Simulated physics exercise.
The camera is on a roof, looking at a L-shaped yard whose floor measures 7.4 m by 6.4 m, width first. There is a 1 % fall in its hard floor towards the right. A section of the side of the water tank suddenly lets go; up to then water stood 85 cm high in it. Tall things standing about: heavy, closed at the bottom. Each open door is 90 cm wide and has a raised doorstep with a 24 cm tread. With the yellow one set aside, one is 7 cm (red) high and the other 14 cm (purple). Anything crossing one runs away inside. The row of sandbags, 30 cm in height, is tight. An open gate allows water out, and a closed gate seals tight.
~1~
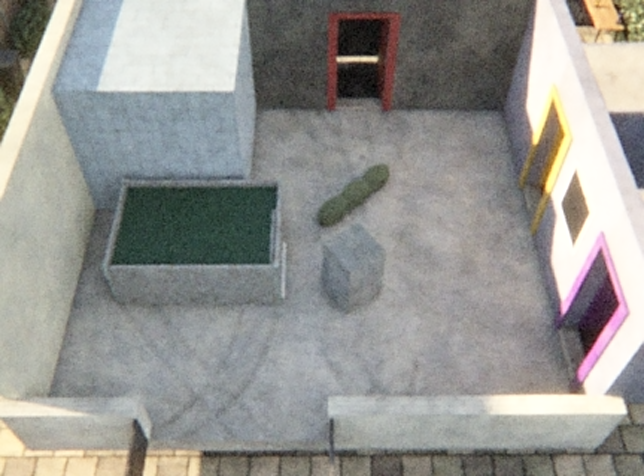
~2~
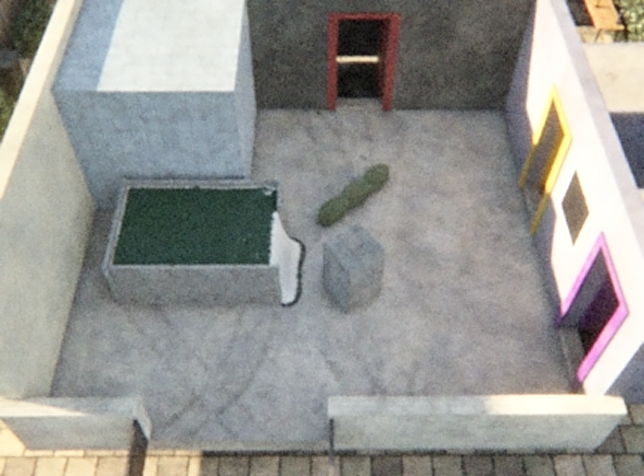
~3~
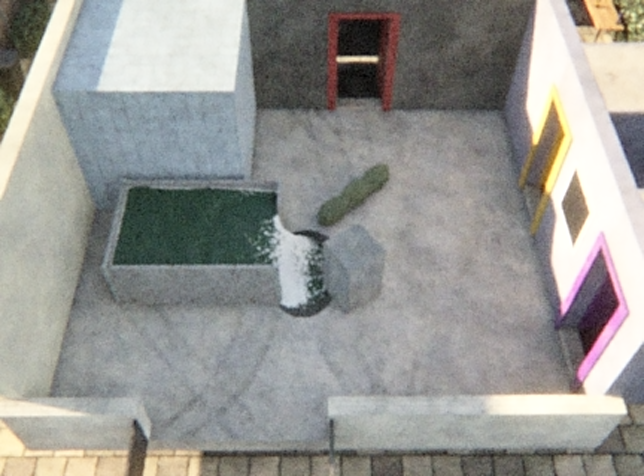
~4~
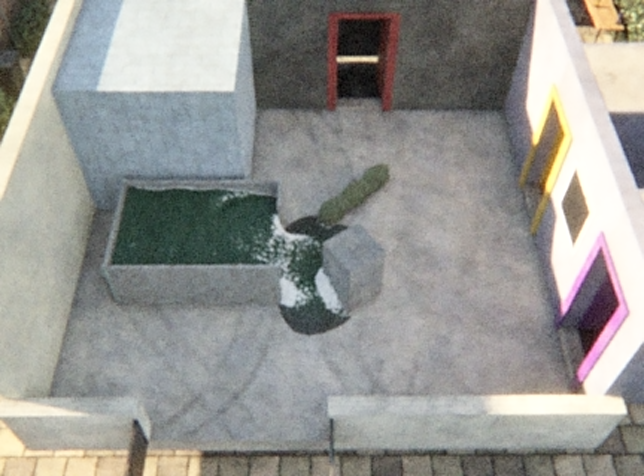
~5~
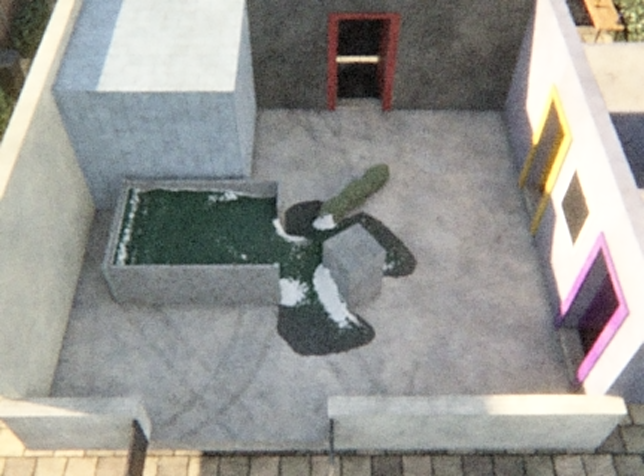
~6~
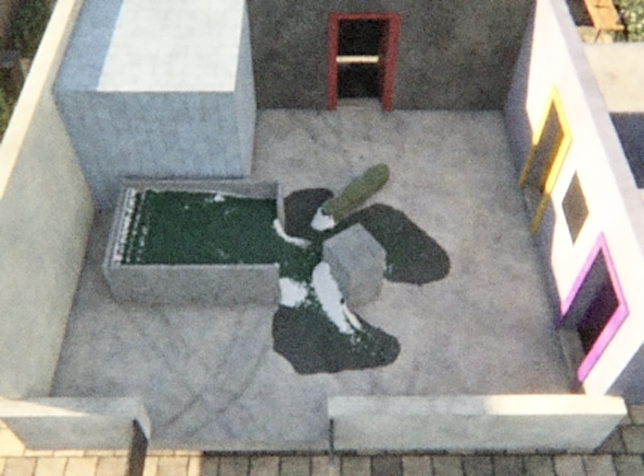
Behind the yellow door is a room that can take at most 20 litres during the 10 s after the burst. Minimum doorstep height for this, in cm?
At least 21 cm or so.
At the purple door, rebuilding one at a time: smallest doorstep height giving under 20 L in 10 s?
Purple door, minimum about 15 cm.
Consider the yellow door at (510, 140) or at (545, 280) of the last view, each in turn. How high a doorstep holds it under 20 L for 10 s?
Minimums: About 22 cm and 13.5 cm.
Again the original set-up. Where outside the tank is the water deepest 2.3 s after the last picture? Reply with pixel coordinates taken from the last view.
Around (504, 113).
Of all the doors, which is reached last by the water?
The red door.
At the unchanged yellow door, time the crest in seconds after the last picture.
Peak: Close to 2.4 s.
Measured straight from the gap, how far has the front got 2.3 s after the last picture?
I make it some 5.6 m.
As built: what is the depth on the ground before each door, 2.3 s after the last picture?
Depths, in cm - yellow: 23, red: 1, purple: 21.
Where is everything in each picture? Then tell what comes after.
The first picture shows still water, 85 cm deep, in the water tank at (198, 225); the yellow door at (543, 168) is dry.
In the second picture, the front is at (301, 257), 0.3 m from the gap at (278, 258); 0.3 m2 of floor is wet, 85 cm left at the back.
In the third picture, water pours out at (278, 260) and has run 0.9 m, to a hidden place; about 14 cm deep outside, 85 cm at the back.
In the fourth picture, the front is at a hidden place, 1.4 m from the gap at (278, 261); 1.9 m2 of floor is wet, 84 cm left at the back.
In the fifth picture, the gap is at (278, 261), the front 2.1 m out at (409, 266); the back of the water tank holds 77 cm.
In the sixth picture, the front is at (443, 269), 2.6 m from the gap at (278, 261); 4.5 m2 of floor is wet, 71 cm left at the back; 1.9 m in a straight line remain to the yellow door at (543, 168).
Then, 0.7 s after the last picture water covers 35 % of the floor, deepest (61 cm) near (319, 281); 4 cm at the yellow door, 0 litres in over its 14 cm doorstep.
Then, 2.3 s after the last picture water covers 55 % of the floor, deepest (38 cm) near (504, 113); 23 cm at the yellow door, 59 litres in over its 14 cm doorstep.
Then, 9.3 s after the last picture water covers 80 % of the floor, deepest (14 cm) near (568, 423); 7 cm at the yellow door, 118 litres in over its 14 cm doorstep.
At the yellow door as built, the water peaked near 23 cm, 2.3 s after the last picture.
With a doorstep of 19.5 cm, 31 litres would have come in within the 10 s; with 22.5 cm, 12 litres. So under 20 litres takes about 21 cm.
